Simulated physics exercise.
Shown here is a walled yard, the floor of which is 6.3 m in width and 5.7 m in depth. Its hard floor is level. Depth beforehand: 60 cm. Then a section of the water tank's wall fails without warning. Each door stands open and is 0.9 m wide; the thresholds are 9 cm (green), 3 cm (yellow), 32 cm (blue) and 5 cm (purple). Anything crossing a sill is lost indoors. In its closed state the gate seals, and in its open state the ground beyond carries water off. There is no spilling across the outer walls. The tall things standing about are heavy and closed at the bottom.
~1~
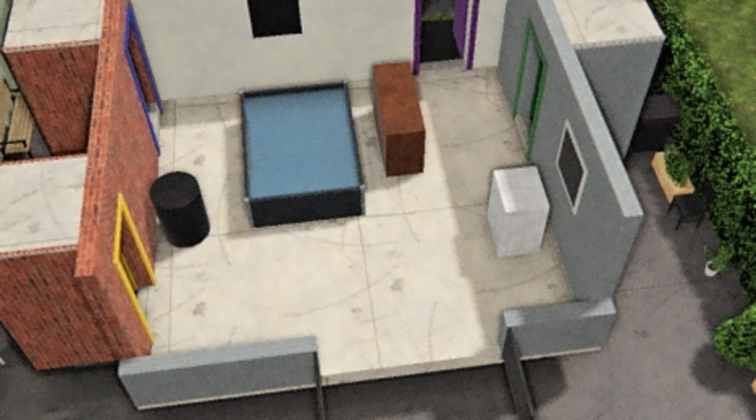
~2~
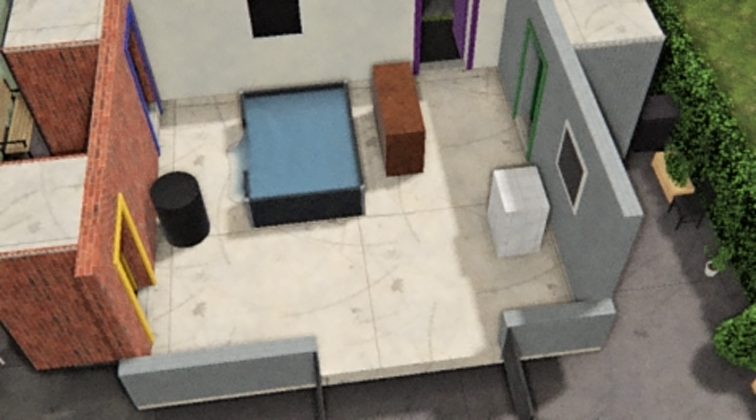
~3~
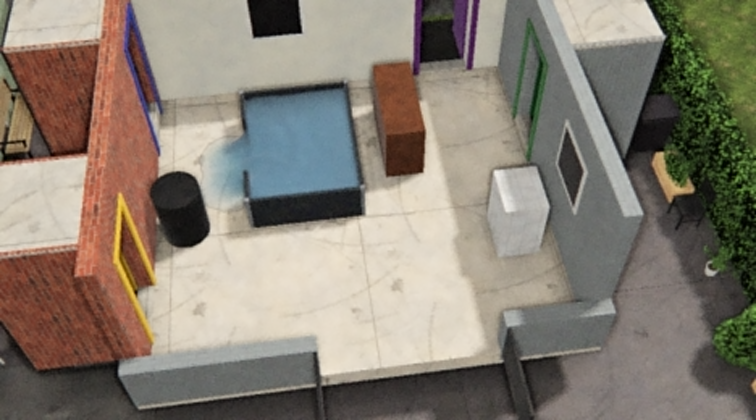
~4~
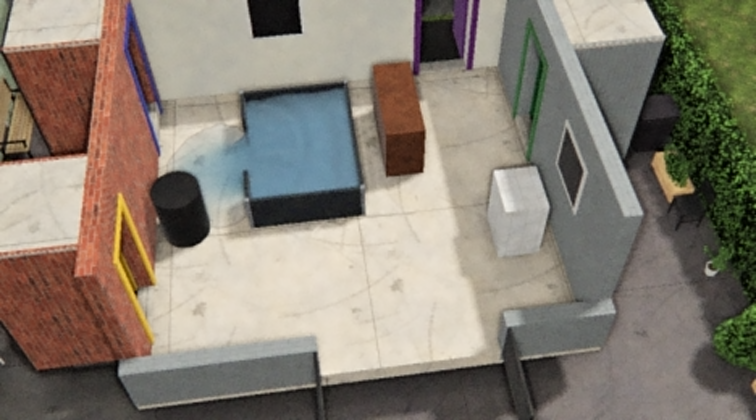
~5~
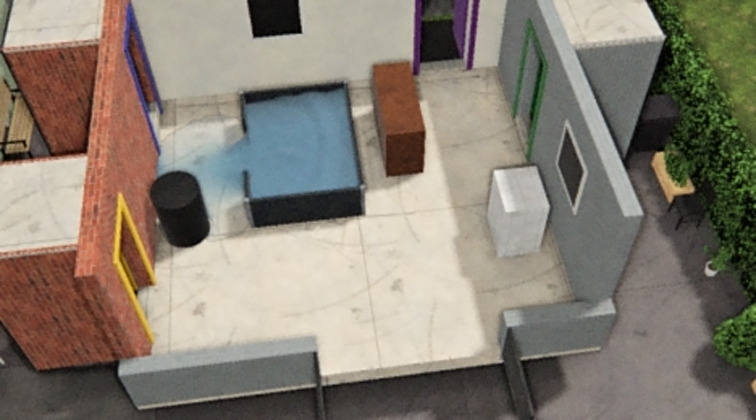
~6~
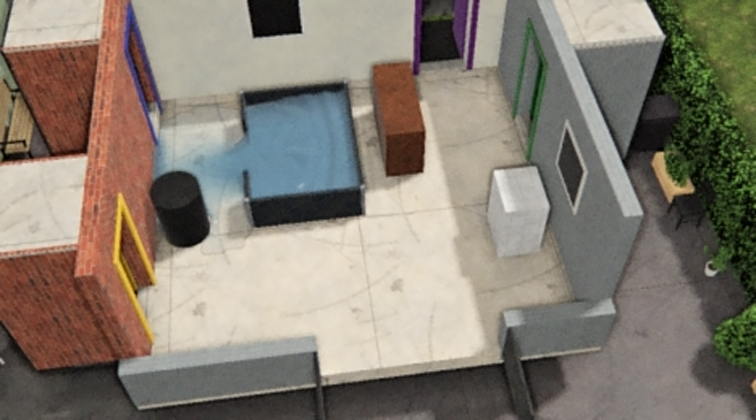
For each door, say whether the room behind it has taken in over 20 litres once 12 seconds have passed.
The green door will see an amount within the limit come in; the yellow door will see too much water come in; the blue door will see an amount within the limit come in; the purple door will see too much water come in.
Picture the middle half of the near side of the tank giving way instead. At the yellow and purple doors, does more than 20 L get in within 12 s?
Compared with that limit, yellow goes higher while purple falls short.
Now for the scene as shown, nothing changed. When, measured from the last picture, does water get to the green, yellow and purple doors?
Green: 3.6 s; yellow: 0.7 s; purple: 2.6 s.
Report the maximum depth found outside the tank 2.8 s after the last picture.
About 30 cm at most.
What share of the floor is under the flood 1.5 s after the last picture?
Covered: Roughly 30 %.
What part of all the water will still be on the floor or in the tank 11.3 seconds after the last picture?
About 86 percent of the water remains.
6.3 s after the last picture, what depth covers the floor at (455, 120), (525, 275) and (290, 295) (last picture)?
First 3 cm, then 2 cm, then 2 cm.
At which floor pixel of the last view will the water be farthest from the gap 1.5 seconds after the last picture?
(152, 381).
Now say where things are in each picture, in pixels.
Still water, 60 cm deep, in the water tank at (300, 141), in the first frame.
Water pours out at (250, 162) and has run 0.7 m, to (240, 144); typically 8 cm deep outside, 60 cm at the water tank's back, in the second frame.
Water pours out at (250, 164) and has run 0.9 m, to (212, 147); typically 11 cm deep outside, 60 cm at the water tank's back, in the third frame.
The front is at a hidden place, 1.4 m from the gap at (250, 164); 2.1 m2 of floor is under water; 60 cm left at the back of the water tank, in the fourth frame.
The front is at (160, 148), 1.7 m from the gap at (250, 164); 2.9 m2 of floor is under water; 56 cm left at the back of the water tank, in the fifth frame.
Water pours out at (250, 163) and has run 2.0 m, to (161, 128); typically 9 cm deep outside, 50 cm at the water tank's back, in the sixth frame.
Then, 0.7 s after the last picture water covers 15 % of the floor and is deepest (52 cm) near (158, 212); green door not reached, yellow door 2 cm at the sill, 0 L in, blue door 26 cm at the sill, 0 L in, purple door not reached.
Then, 1.5 s after the last picture water covers 30 % of the floor and is deepest (43 cm) near (162, 111); green door not reached, yellow door 3 cm at the sill, 0 L in, blue door 28 cm at the sill, 0 L in, purple door not reached.
Then, 2.8 s after the last picture water covers 50 % of the floor and is deepest (30 cm) near (161, 125); green door not reached, yellow door 2 cm at the sill, 0 L in, blue door 29 cm at the sill, 3 L in, purple door 7 cm at the sill, 0 L in.
Then, 6.3 s after the last picture water covers 90 % of the floor and is deepest (20 cm) near (493, 77); green door 9 cm at the sill, 1 L in, yellow door 5 cm at the sill, 8 L in, blue door 16 cm at the sill, 3 L in, purple door 8 cm at the sill, 18 L in.
Then, 11.3 s after the last picture water covers 100 % of the floor and is deepest (10 cm) near (152, 359); green door 5 cm at the sill, 3 L in, yellow door 8 cm at the sill, 46 L in, blue door 9 cm at the sill, 3 L in, purple door 7 cm at the sill, 49 L in.
